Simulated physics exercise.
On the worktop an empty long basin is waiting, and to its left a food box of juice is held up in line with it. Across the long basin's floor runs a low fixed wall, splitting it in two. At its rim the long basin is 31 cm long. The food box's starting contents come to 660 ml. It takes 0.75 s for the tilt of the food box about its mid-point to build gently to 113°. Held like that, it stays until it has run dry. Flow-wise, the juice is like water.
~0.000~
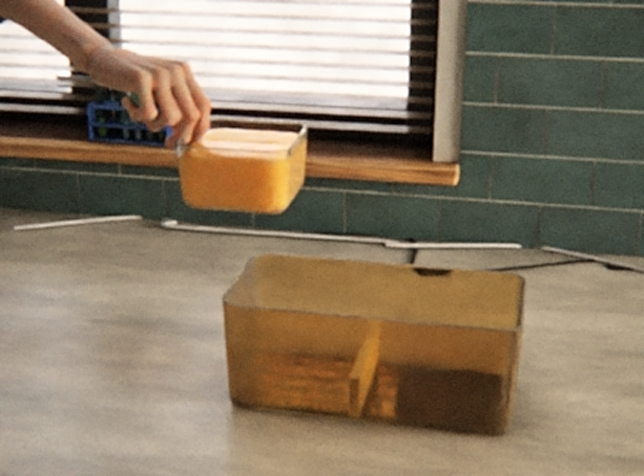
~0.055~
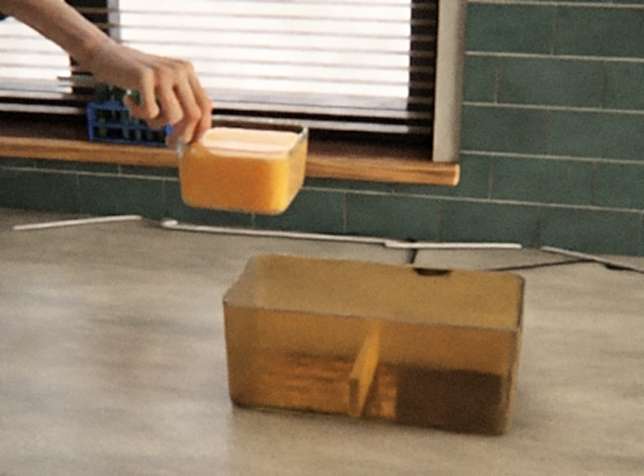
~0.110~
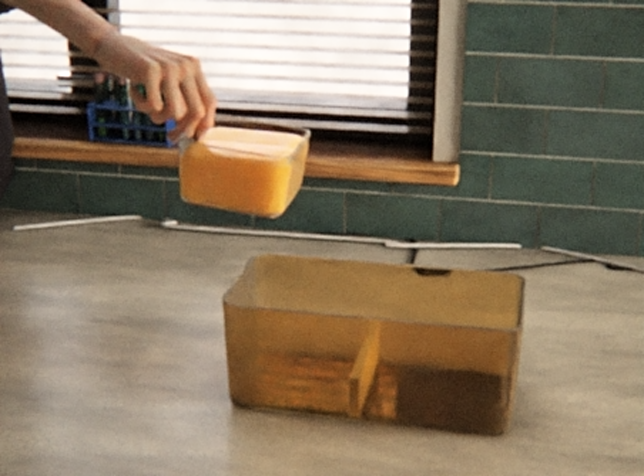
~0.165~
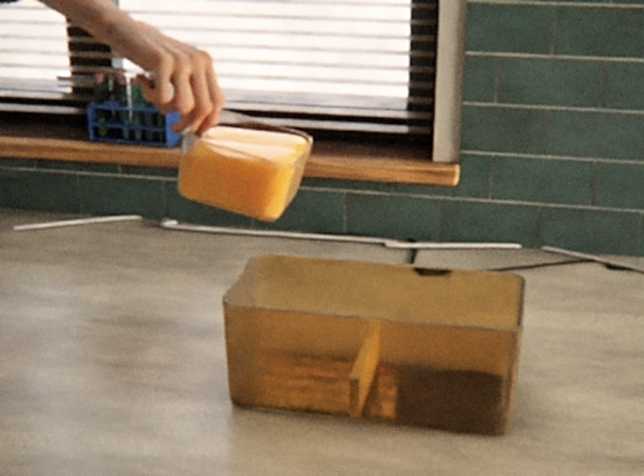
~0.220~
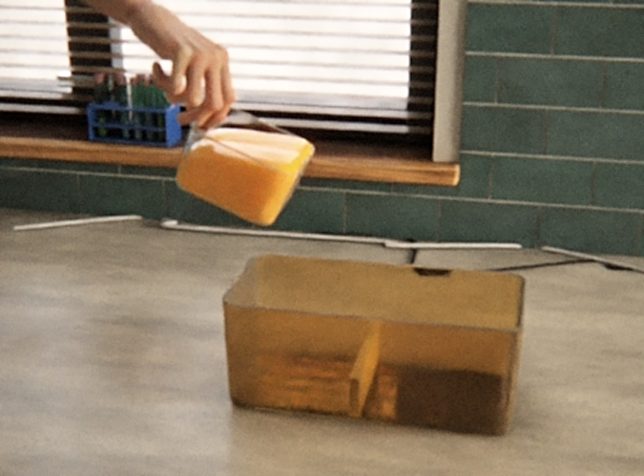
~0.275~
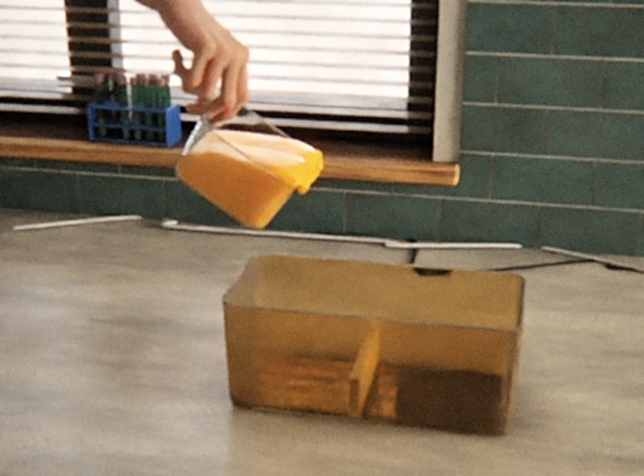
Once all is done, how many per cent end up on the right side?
Roughly 39 percent ends up on the right side.
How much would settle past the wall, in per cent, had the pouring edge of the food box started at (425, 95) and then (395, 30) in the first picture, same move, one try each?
Roughly 80 per cent the first time and 85 per cent the second.
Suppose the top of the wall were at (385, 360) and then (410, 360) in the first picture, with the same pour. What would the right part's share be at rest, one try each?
In turn about 10 and 10 per cent.
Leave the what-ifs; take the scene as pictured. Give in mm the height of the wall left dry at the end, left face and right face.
For the left, around 26 mm; for the right, around 36 mm.
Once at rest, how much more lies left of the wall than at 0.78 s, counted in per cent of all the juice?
It comes to about 5 per cent.
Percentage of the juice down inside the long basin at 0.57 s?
Fraction in basin: Approx. 44%.
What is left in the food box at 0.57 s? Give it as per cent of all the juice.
Still held: Roughly 18 % of the total.
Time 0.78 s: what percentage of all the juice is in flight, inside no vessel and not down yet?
Something like 4 per cent is in the air then.
After 0.57 s the tilt is 97° and 18 per cent is still to pour, 19 is left of the wall and 26 right of it.
After 0.78 s the tilt is 113° and 2 per cent is still to pour, 55 is left of the wall and 38 right of it.
After 1.01 s the tilt is 113° and 0 per cent is still to pour, 59 is left of the wall and 39 right of it.
After 1.25 s the tilt is 113° and 0 per cent is still to pour, 60 is left of the wall and 39 right of it.
In the end 60 per cent lies left of the wall, 39 right of it and 2 outside.
